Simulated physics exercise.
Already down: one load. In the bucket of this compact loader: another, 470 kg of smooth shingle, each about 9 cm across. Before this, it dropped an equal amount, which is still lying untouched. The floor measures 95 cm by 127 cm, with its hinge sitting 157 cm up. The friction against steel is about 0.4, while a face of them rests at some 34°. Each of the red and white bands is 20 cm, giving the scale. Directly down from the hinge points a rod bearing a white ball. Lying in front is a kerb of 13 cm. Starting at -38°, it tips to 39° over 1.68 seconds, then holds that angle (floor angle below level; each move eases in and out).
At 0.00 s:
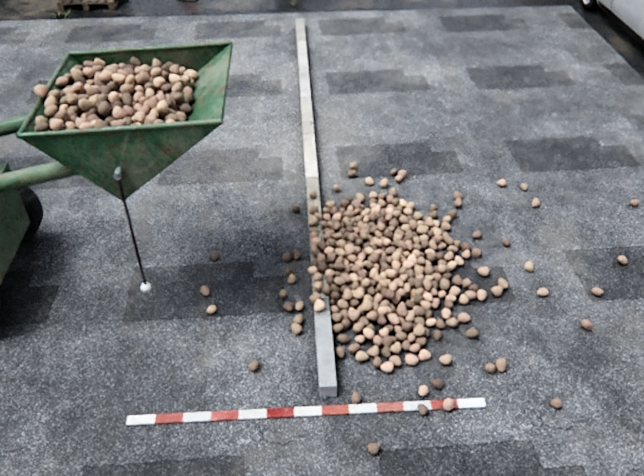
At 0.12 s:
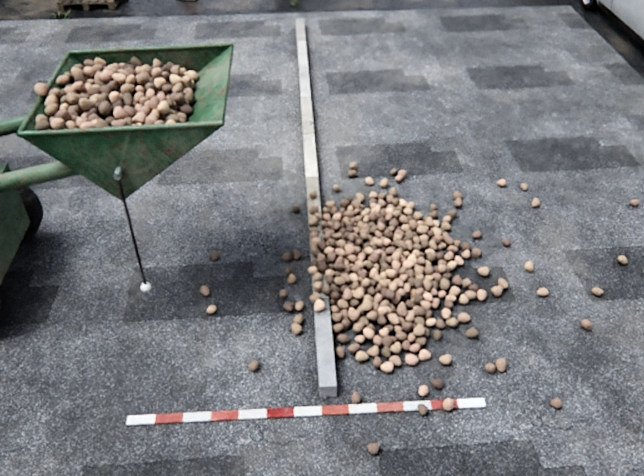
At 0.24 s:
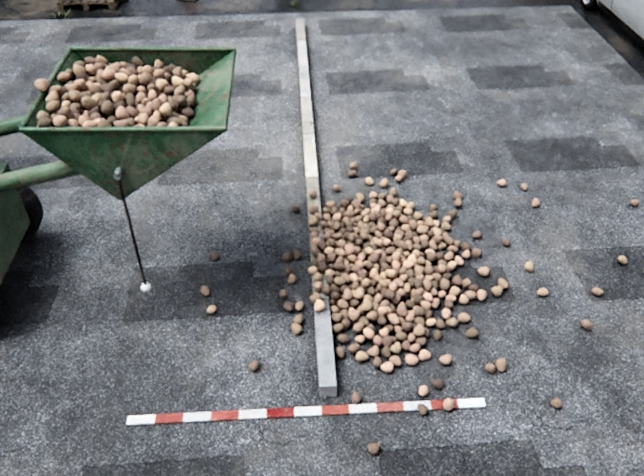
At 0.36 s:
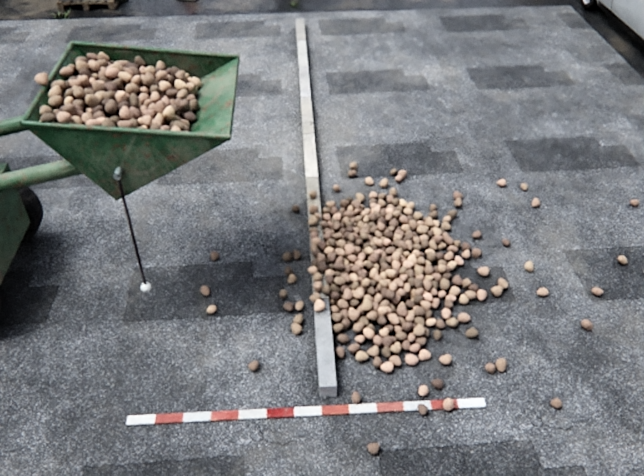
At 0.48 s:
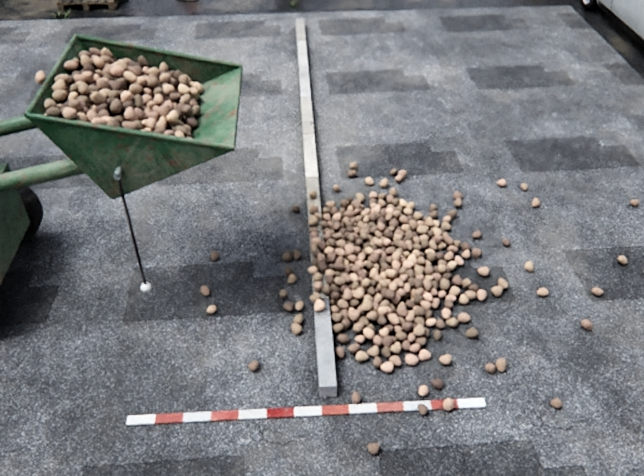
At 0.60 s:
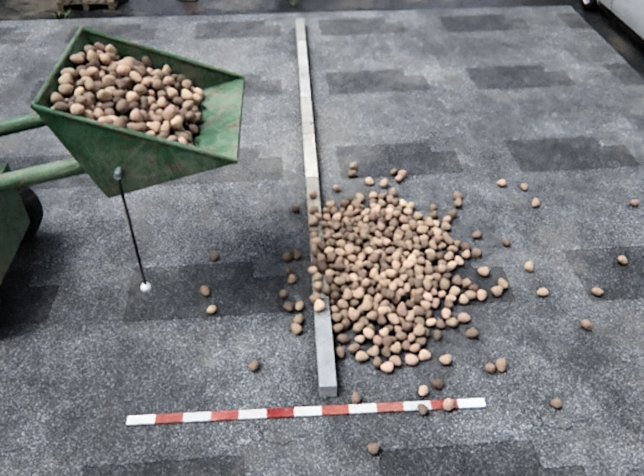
A green bucket heaped with brown and tan stones tilts slowly at the upper left, its right-hand lip dipping a little further with each moment while the stones shift slightly inside it. Seen from above by a still camera, the place is a grey patterned floor. A loose pile of similar stones lies motionless right of a long grey kerb, behind a red and white banded strip.
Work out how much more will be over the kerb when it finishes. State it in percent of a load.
Around 8 out of 100.
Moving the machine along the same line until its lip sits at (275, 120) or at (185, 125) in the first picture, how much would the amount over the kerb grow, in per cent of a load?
First place: Roughly 50 %; second place: Roughly 0 %.
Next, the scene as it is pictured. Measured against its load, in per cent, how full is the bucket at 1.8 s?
It holds some 30 percent.
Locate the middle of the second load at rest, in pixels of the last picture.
(283, 264).
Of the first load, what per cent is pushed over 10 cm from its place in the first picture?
About 0 %.
After 1.3 s the floor is at 27°; in per cent of one load, 97 in the bucket, 9 on this side of the kerb, 94 over the kerb; the foremost stones are at (566, 238).
After 1.8 s the floor is at 39°; in per cent of one load, 29 in the bucket, 77 on this side of the kerb, 94 over the kerb; the foremost stones are at (566, 238).
After 2.1 s the floor is at 39°; in per cent of one load, 1 in the bucket, 101 on this side of the kerb, 98 over the kerb; the foremost stones are at (566, 238).
After 4.9 s the floor is at 39°; in per cent of one load, 0 in the bucket, 98 on this side of the kerb, 102 over the kerb; the foremost stones are at (566, 238). Net gain over the kerb, 8.
